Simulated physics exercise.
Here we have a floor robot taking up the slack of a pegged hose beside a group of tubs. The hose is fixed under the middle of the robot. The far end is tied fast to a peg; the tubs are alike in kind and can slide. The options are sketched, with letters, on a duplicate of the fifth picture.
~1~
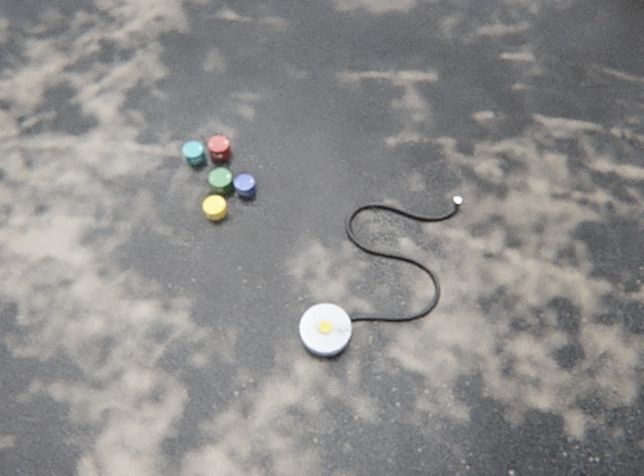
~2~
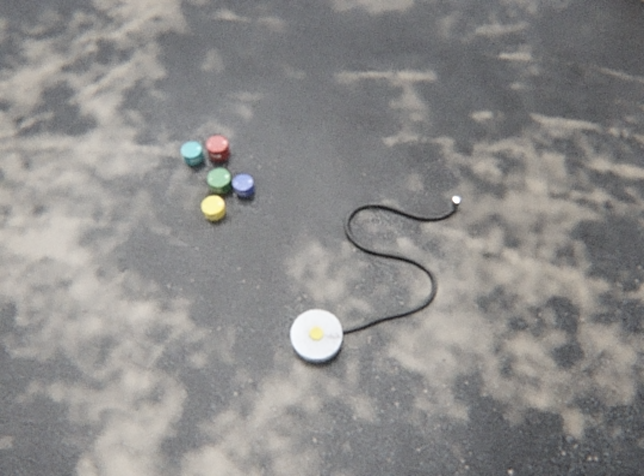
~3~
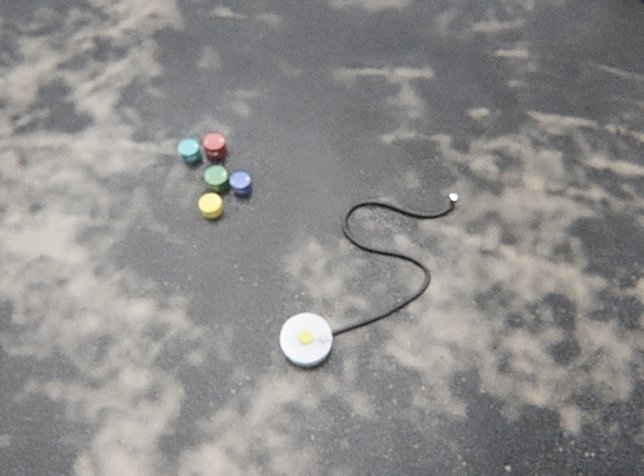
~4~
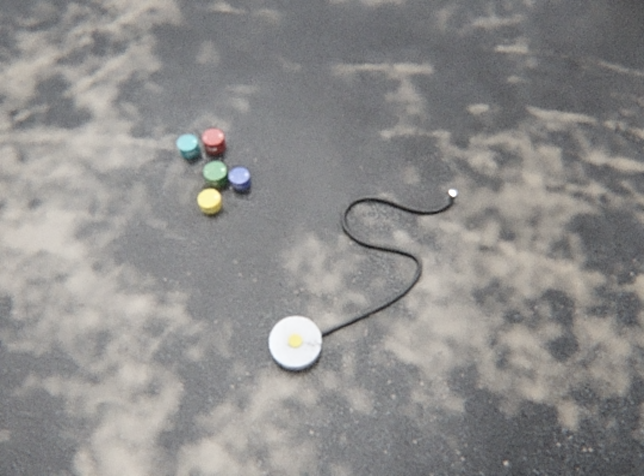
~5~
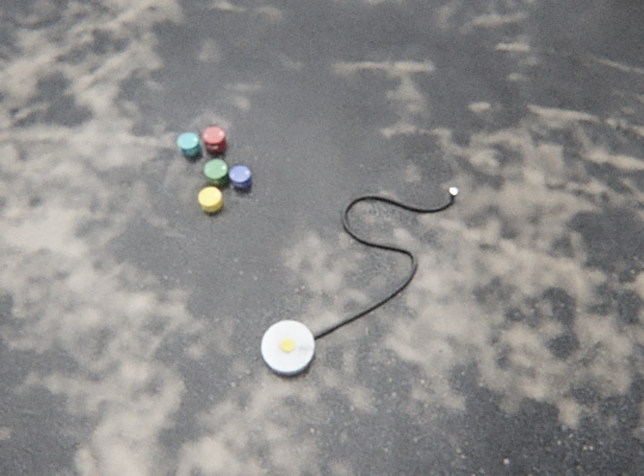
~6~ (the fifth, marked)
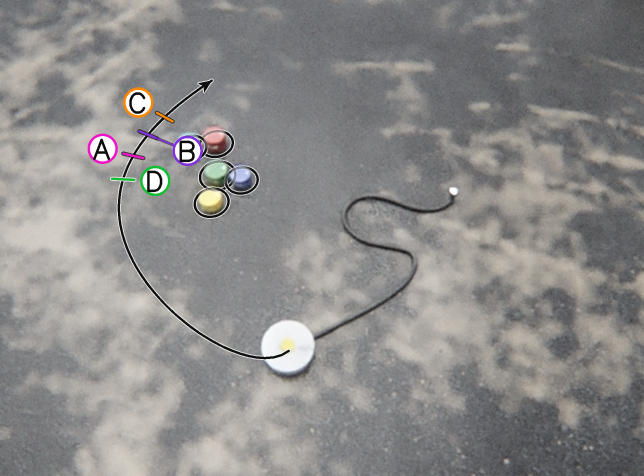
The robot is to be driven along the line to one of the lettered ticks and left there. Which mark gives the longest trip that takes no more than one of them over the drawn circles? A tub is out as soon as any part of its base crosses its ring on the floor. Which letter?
At C, and not beyond.
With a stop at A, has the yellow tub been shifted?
No.
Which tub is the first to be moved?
Yellow.
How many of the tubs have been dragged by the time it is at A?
The count is none.
On the marked copy, A at (133, 156); B at (148, 135); C at (165, 117); D at (123, 179); the route from (289, 351) via (121, 230) to (212, 81).
Taking C. A third of the way, robot (161, 299).
Two thirds of the way, robot (117, 193).
When it is over, robot (163, 112); yellow tub (220, 188); one over the rings.
As for the rest, A is within the limit but short; B is within the limit but short; D is within the limit but short.
